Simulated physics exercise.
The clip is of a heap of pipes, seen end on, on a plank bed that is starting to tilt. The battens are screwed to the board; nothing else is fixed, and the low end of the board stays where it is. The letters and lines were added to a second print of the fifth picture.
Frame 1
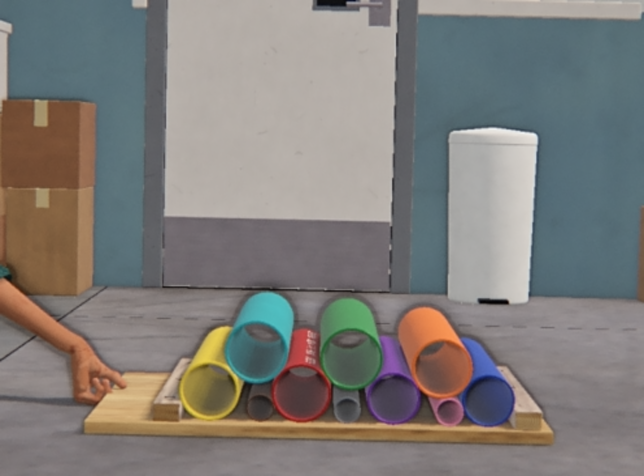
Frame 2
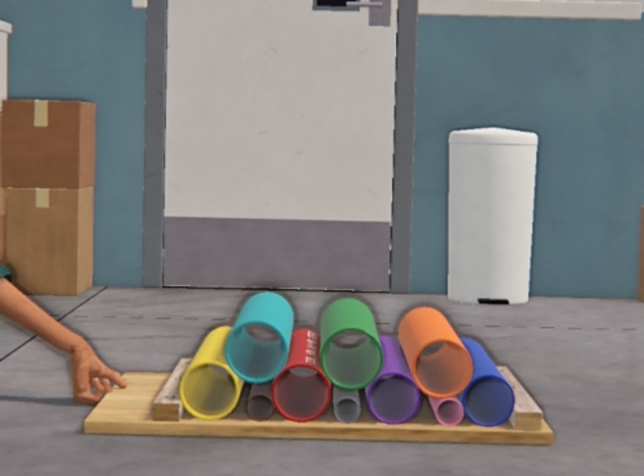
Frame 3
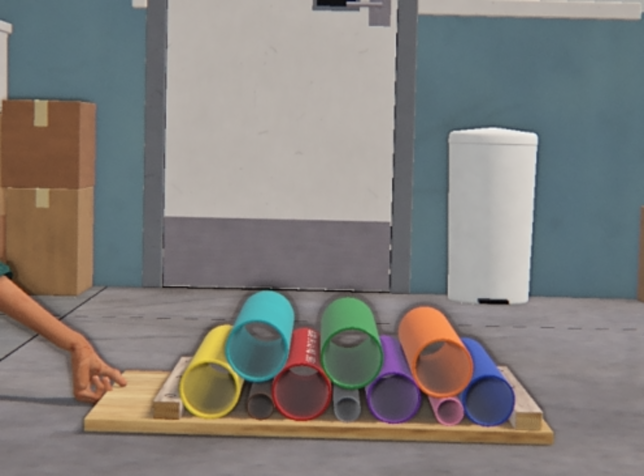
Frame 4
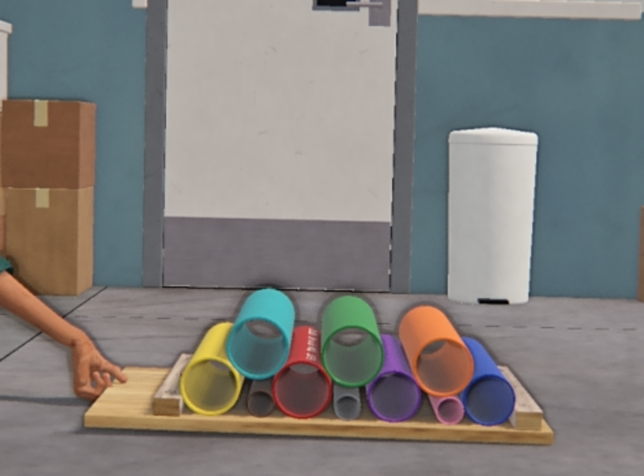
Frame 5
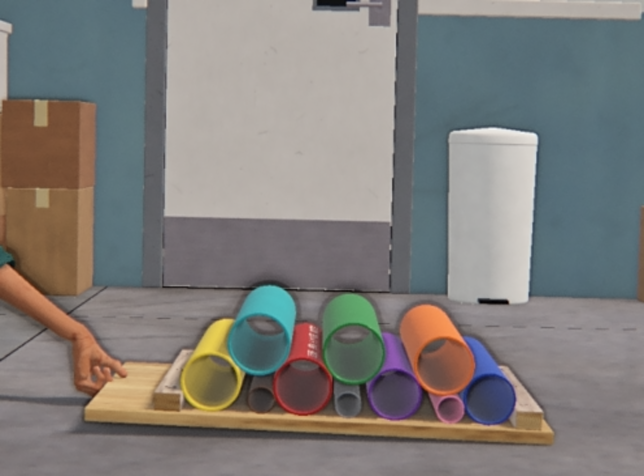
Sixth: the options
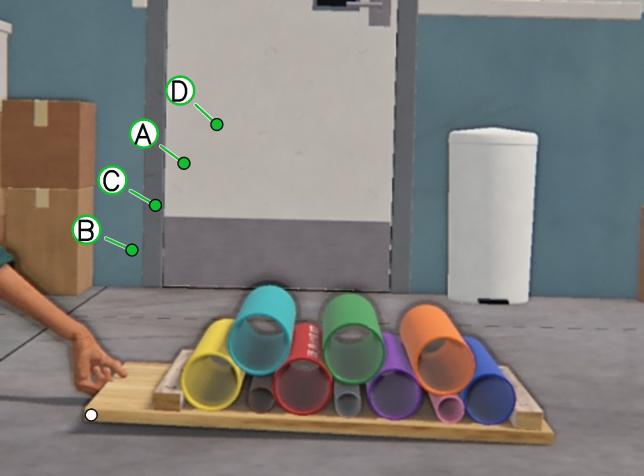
The clip opens on colourful pipes stacked end on between two battens on a wooden board, with a hand at its left end. The hand and the board's left end rise very slightly, and the yellow and turquoise pipes edge upward with them, while the pile keeps its arrangement.
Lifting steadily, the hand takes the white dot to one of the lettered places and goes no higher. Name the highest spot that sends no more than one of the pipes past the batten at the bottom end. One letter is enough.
The answer is mark A.
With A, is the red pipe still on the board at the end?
Yes, with A.
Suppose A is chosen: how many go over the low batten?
It comes to none.
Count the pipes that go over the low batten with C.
The count is none.
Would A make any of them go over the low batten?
No.
On the copy, A at (184, 163); B at (132, 250); C at (155, 205); D at (217, 124); the white dot at (91, 415).
On A. First, board at 20°.
Then, board at 35°.
Finally, board at 35°, none over the low batten.
By contrast, B none over the low batten; C none over the low batten; D five over the low batten.
